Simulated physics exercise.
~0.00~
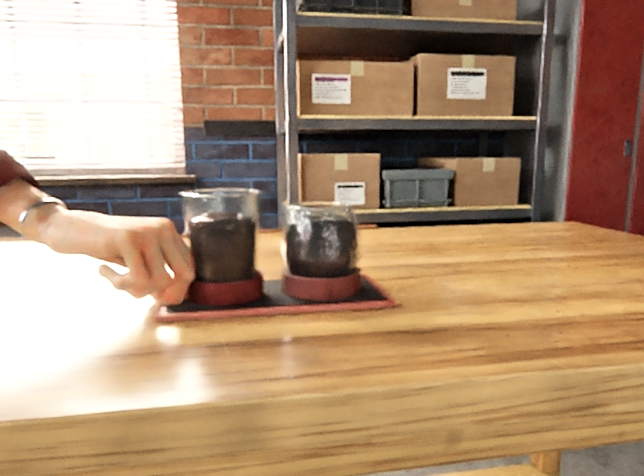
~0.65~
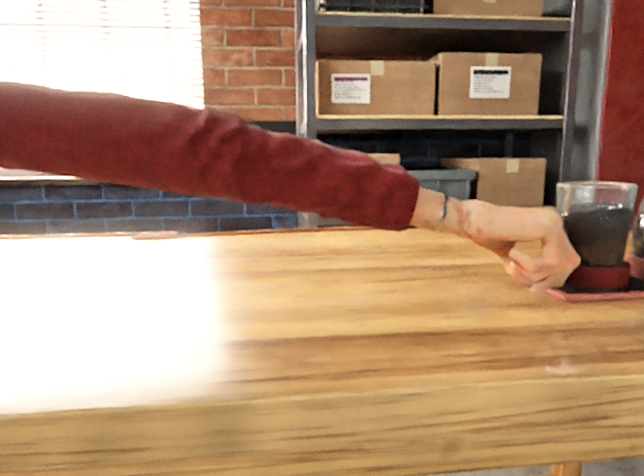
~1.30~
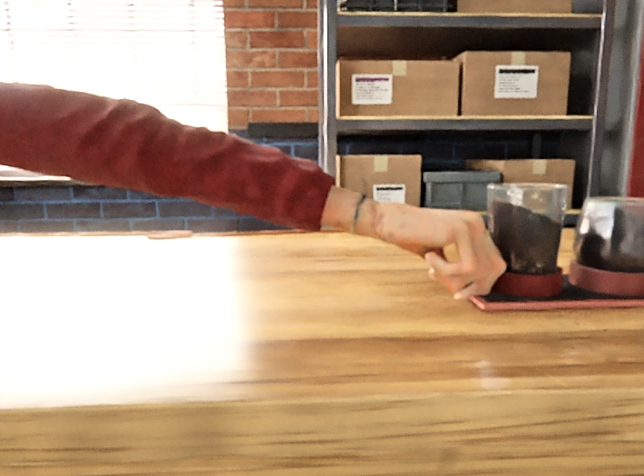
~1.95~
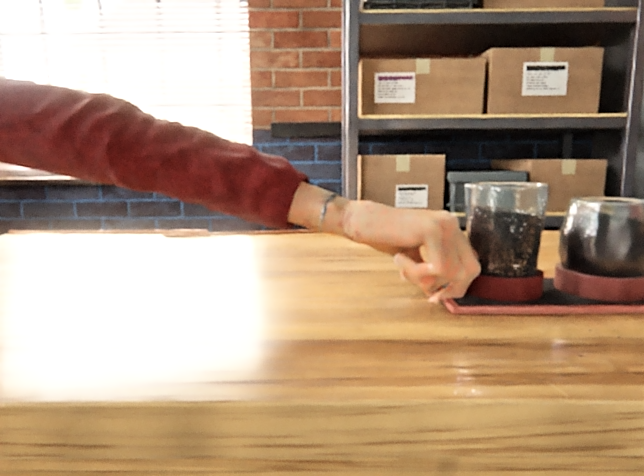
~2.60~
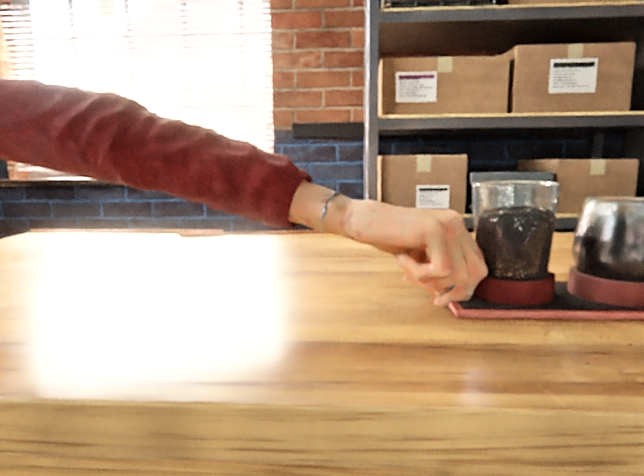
Hand sliding a tray of two dark-filled glasses far right along a wooden table, then back left, ending with a slight rightward shift.
